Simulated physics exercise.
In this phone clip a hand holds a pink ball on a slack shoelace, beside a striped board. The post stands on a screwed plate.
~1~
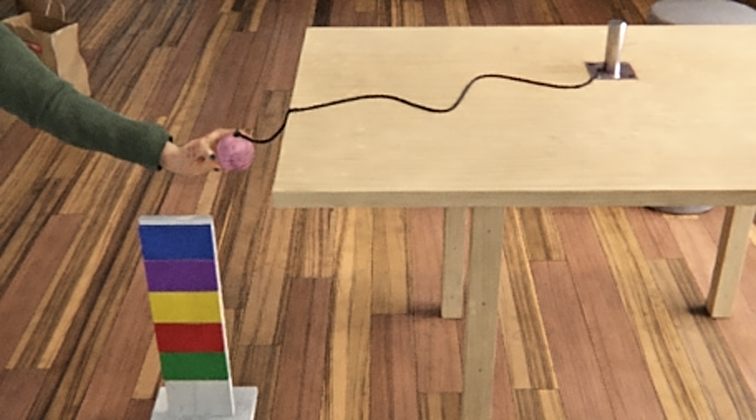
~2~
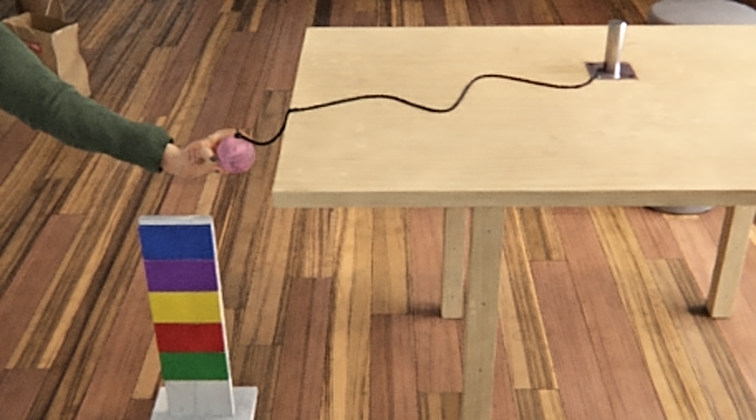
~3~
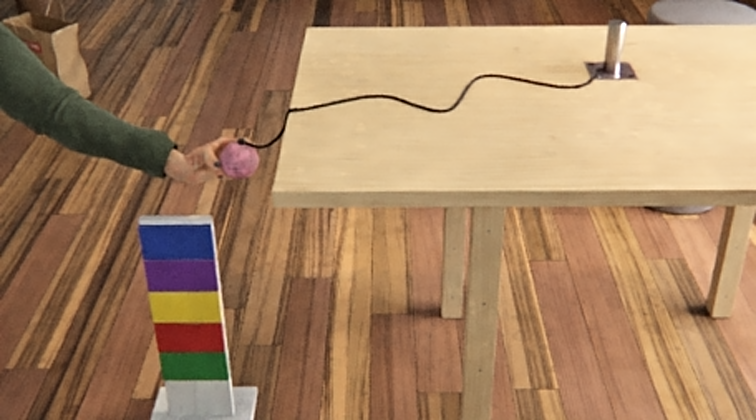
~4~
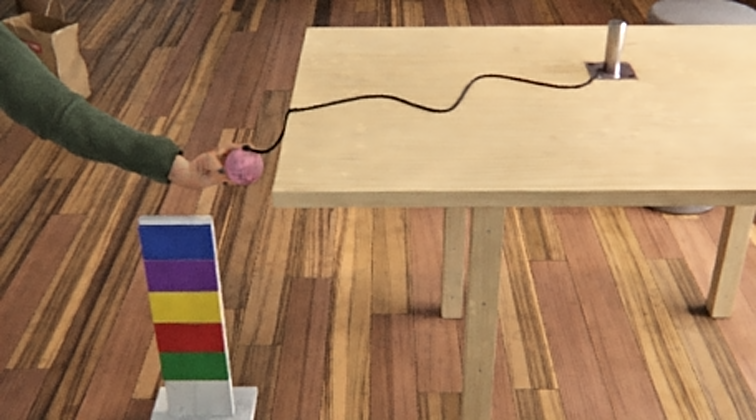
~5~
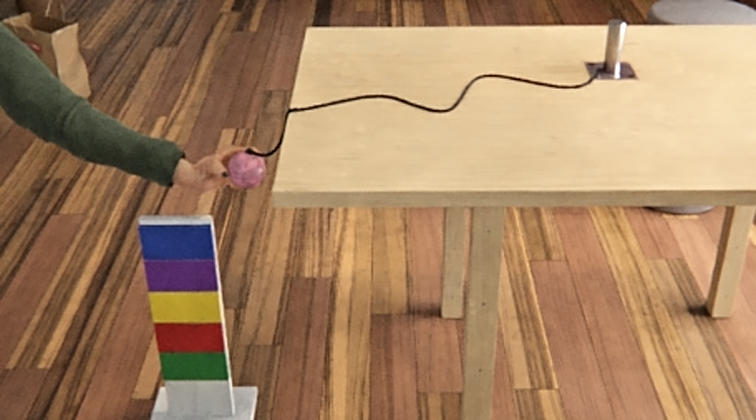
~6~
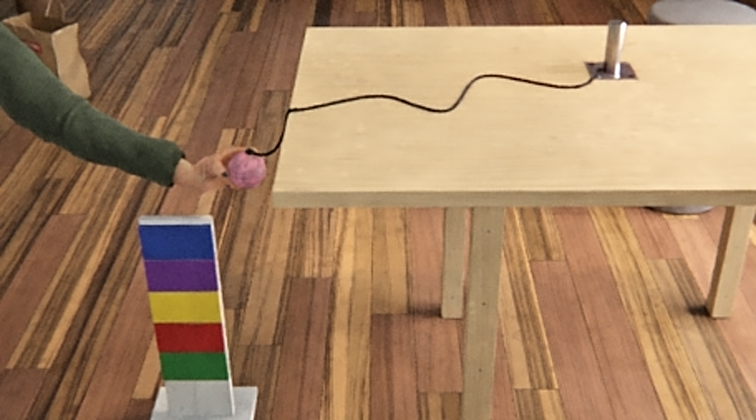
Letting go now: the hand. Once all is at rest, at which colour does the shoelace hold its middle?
At purple.
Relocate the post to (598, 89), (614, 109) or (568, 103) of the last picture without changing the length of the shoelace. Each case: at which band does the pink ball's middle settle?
Try one - yellow; try two - yellow; try three - red.
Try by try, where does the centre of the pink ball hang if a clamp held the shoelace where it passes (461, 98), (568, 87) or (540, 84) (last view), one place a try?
Try one gives (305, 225), try two (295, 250), and try three (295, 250).
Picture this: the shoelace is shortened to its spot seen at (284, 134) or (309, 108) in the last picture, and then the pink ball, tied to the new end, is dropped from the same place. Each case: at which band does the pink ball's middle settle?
Cut one gives blue; cut two gives above them all.
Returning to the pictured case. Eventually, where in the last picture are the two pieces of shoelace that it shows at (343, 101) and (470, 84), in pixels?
Point one: (291, 142); point two: (435, 88).
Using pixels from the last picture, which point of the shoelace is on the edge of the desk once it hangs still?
The point at (381, 96).
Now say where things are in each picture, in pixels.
Pink ball (235, 153); blue (177, 244); purple (181, 276); yellow (185, 308); red (190, 339); green (194, 368), in the first frame.
Pink ball (236, 155); shoelace through (584, 85) (504, 77) (461, 99) (399, 100) (311, 108), in the second frame.
Pink ball (240, 160), in the third frame.
Pink ball (244, 167); shoelace through (584, 85) (504, 77) (461, 99) (399, 100) (311, 108), in the fourth frame.
Pink ball (247, 170), in the fifth frame.
Pink ball (248, 170); shoelace through (584, 85) (504, 77) (461, 99) (399, 100) (311, 108), in the sixth frame.
A little later, ball near (308, 250); level with purple.
Next, ball near (284, 262); level with purple.
When it is over, ball near (291, 265); level with purple. The shoelace holds its middle at purple.
